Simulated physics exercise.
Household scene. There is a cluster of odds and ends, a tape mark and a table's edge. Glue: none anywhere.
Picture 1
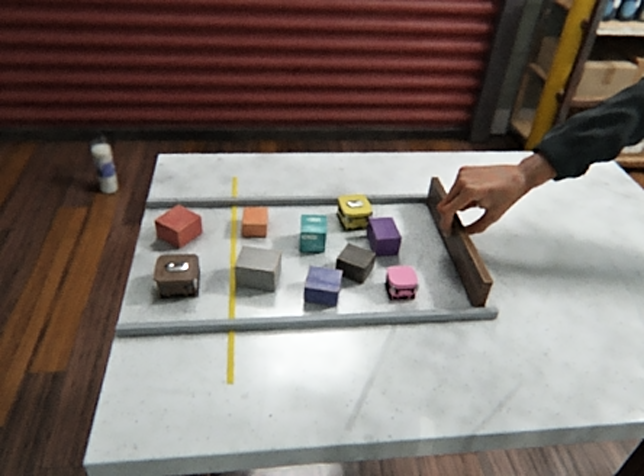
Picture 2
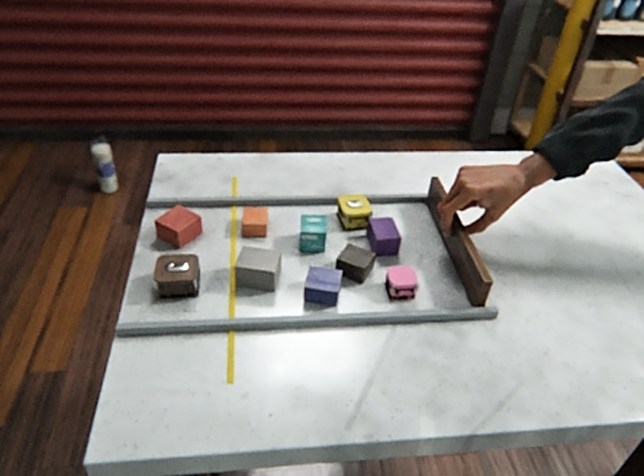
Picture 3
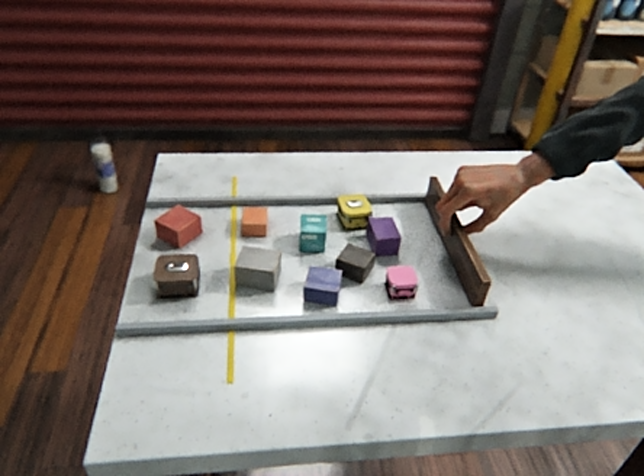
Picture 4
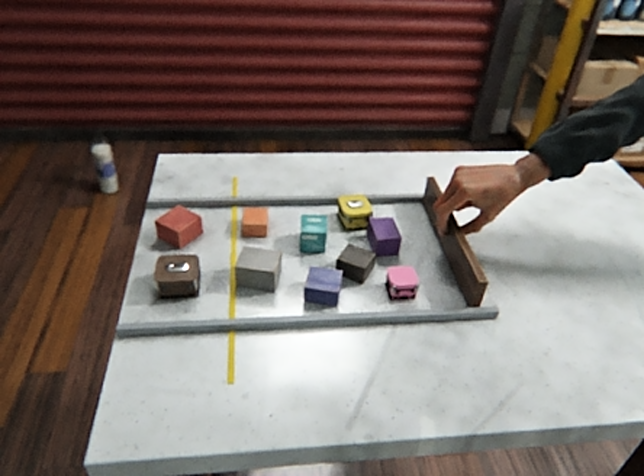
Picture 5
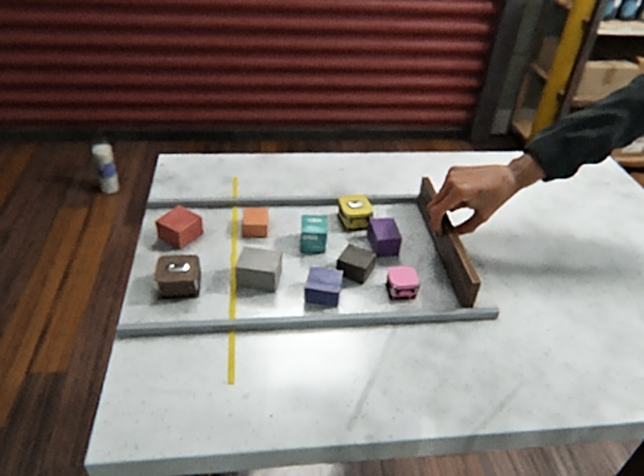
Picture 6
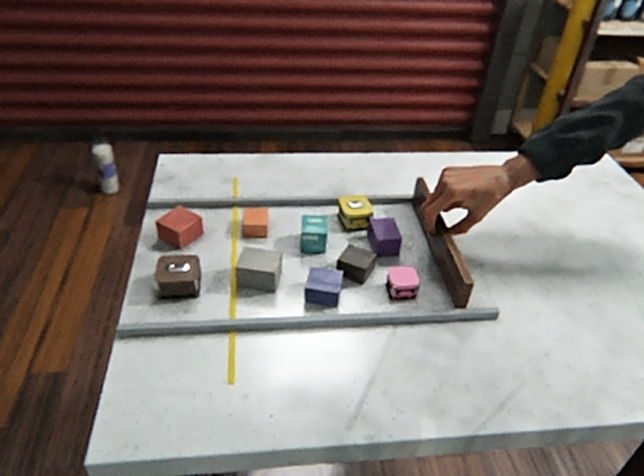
We see small coloured blocks and cases scattered between two grey rails on a pale tabletop, some left of a yellow tape line, while a hand at the right slides an upright wooden board slightly left; the objects stay still.
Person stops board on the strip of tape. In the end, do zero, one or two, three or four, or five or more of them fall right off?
Most likely the sweep will knock nothing off.
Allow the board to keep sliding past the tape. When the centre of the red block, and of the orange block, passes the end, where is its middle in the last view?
I'd say about (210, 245) for the first one and about (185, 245) for the second.
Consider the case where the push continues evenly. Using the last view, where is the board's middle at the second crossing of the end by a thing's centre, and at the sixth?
At (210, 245) for the second, at (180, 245) for the sixth.
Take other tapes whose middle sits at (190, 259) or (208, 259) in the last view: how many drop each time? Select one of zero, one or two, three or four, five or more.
Taken in order, that's just one or two and then just one or two down.
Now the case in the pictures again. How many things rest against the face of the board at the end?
It adds up to 4.
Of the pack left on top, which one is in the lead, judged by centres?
That'd be the brown case, foremost of the lot.
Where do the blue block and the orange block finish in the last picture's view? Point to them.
(186, 300), and the other (187, 218).
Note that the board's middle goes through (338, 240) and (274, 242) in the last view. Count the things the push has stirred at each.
At first I count 6, and then 9.
Soon after, none off yet; red block at rest near (180, 227); brown case at rest near (179, 277); orange block at rest near (256, 222).
Then, none off yet; red block at rest near (180, 227); brown case at rest near (179, 277); orange block moved a little near (241, 221).
At rest, the number that fall off is zero.
